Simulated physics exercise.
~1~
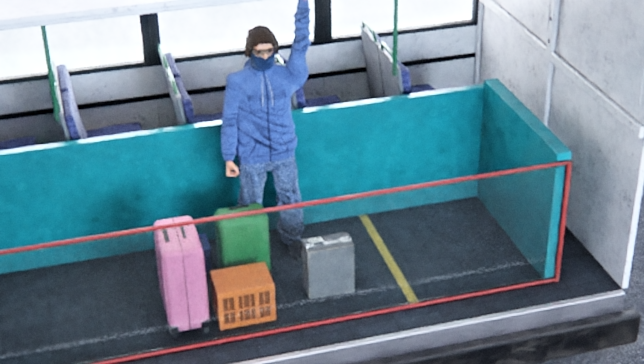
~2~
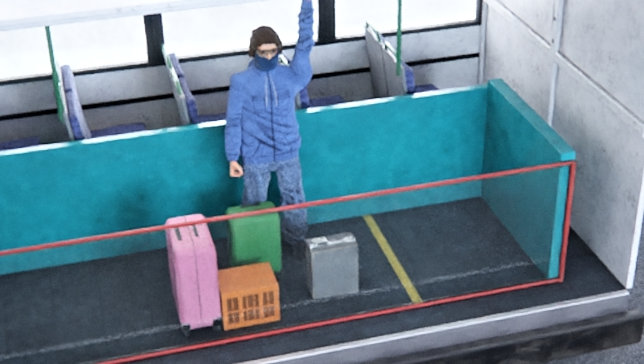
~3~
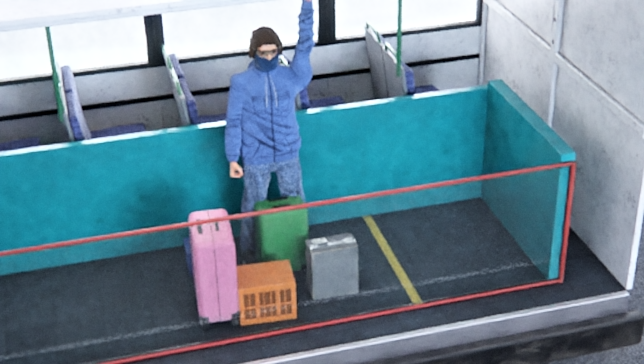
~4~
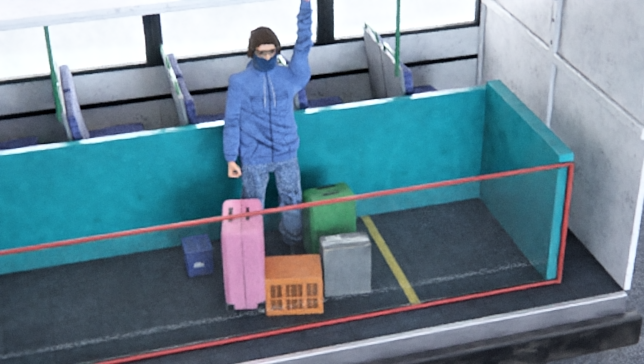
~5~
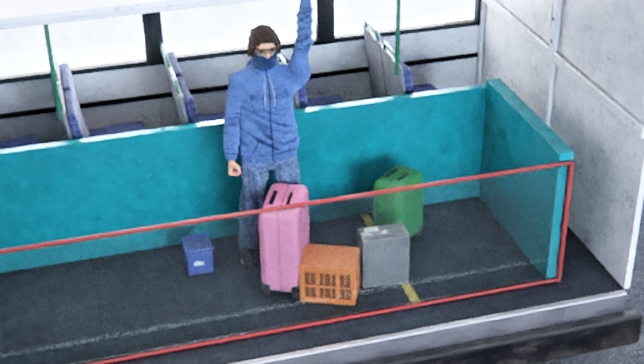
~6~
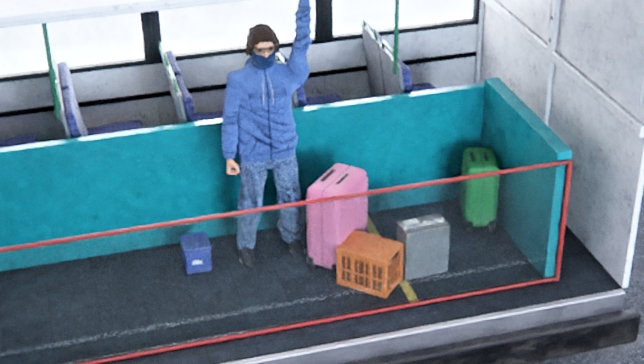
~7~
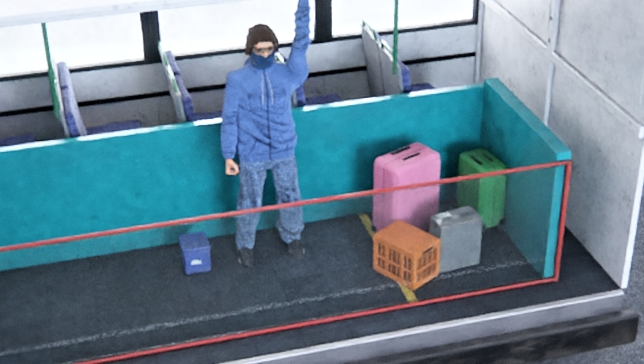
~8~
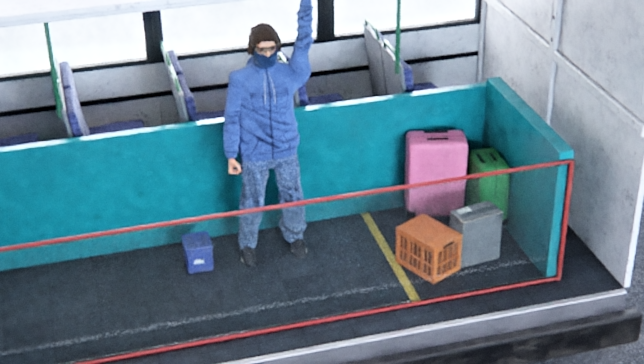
Luggage stands loose on the dark floor of a shuttle's bay, seen from above at a slight angle, with a teal partition behind and a red outline in front. A pink case, a green case, an orange crate and a grey case cluster around a passenger in blue, who keeps one arm raised and stays put. The pink and green cases roll right first, revealing a small blue tub behind. The crate and grey case slide after them, and the green case reaches the right end. Finally all four rest beyond the yellow line, while the tub remains left of it.
